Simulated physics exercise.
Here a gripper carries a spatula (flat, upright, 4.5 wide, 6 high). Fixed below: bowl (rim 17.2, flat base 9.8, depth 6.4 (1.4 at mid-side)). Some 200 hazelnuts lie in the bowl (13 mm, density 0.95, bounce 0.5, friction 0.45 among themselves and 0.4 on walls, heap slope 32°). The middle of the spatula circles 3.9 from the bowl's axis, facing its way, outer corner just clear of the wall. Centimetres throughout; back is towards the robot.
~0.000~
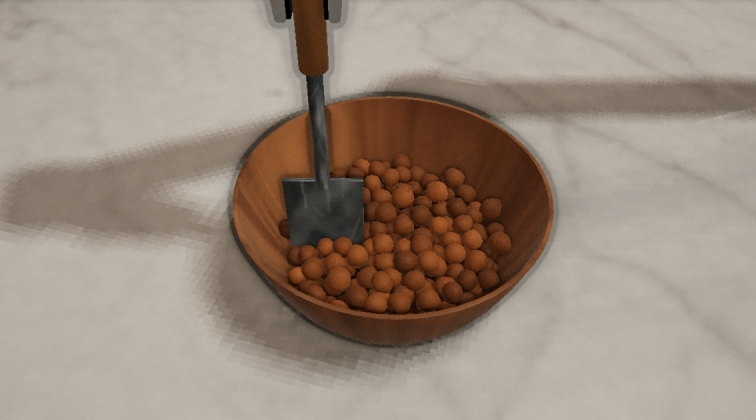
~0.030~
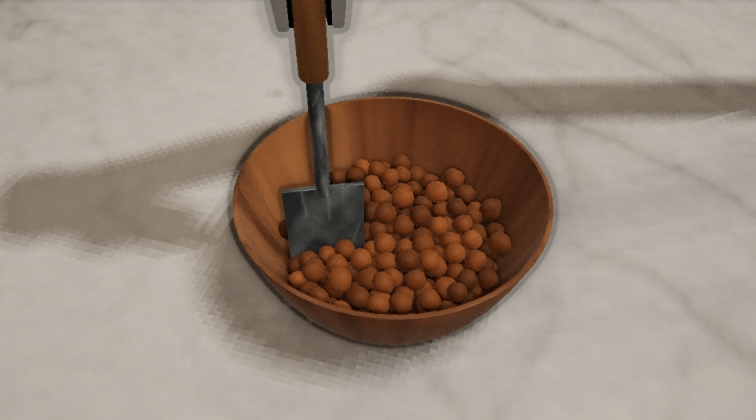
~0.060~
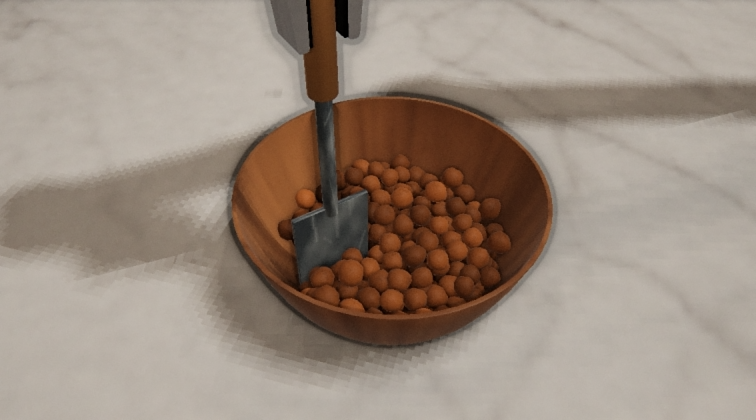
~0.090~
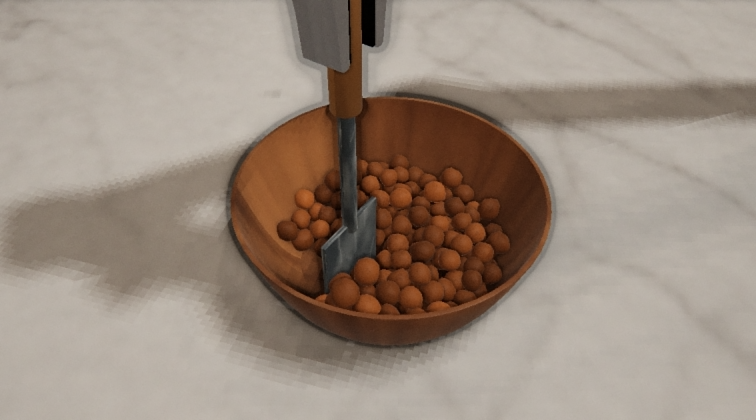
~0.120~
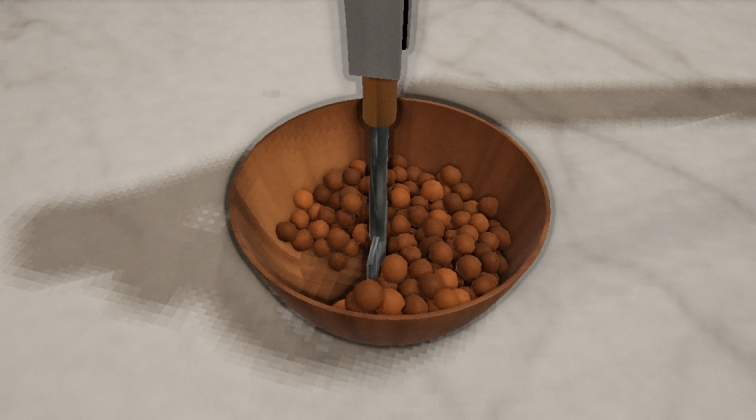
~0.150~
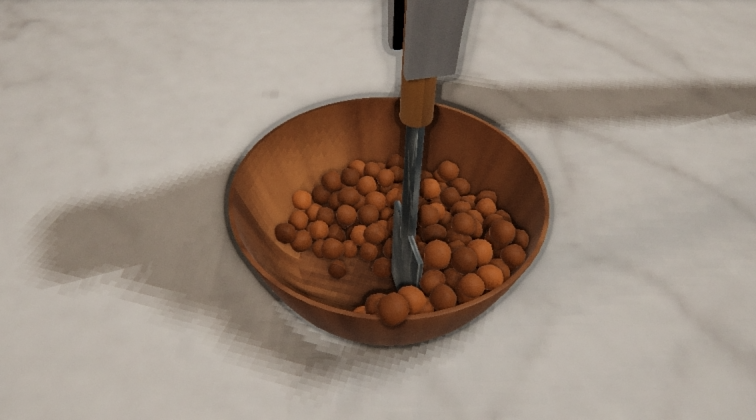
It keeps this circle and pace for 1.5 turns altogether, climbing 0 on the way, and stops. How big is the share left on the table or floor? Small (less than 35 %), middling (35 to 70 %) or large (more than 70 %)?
Share on the table or floor: Small (less than 35 %).
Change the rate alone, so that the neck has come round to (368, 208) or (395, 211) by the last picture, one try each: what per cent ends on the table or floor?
Some 10 and 20 per cent.
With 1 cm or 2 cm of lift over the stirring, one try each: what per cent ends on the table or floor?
Some 20 and 20 per cent.
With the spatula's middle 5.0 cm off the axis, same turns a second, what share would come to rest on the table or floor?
It would be near 25 per cent.
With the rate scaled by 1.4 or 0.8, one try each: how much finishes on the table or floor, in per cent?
About 50 and 15 per cent.
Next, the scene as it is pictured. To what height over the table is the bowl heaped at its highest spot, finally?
About 6.0 cm.
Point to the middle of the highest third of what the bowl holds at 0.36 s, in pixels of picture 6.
Around (352, 138).
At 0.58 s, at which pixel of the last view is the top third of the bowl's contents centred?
At about (414, 286).
After 0.36 s, 271° round, highest piece 9 above the table; 180 in the bowl, 12 on the table or floor, 9 in flight or on the tool.
After 0.58 s, 80° round, highest piece 8 above the table; 163 in the bowl, 33 on the table or floor, 5 in flight or on the tool.
After 0.88 s, 180° round, highest piece 6 above the table; 148 in the bowl, 52 on the table or floor, 1 in flight or on the tool.
After 1.58 s, 180° round, highest piece 6 above the table; 148 in the bowl, 53 on the table or floor.
At rest, 148 in the bowl, 53 on the table or floor. That is 26 % on the table or floor.
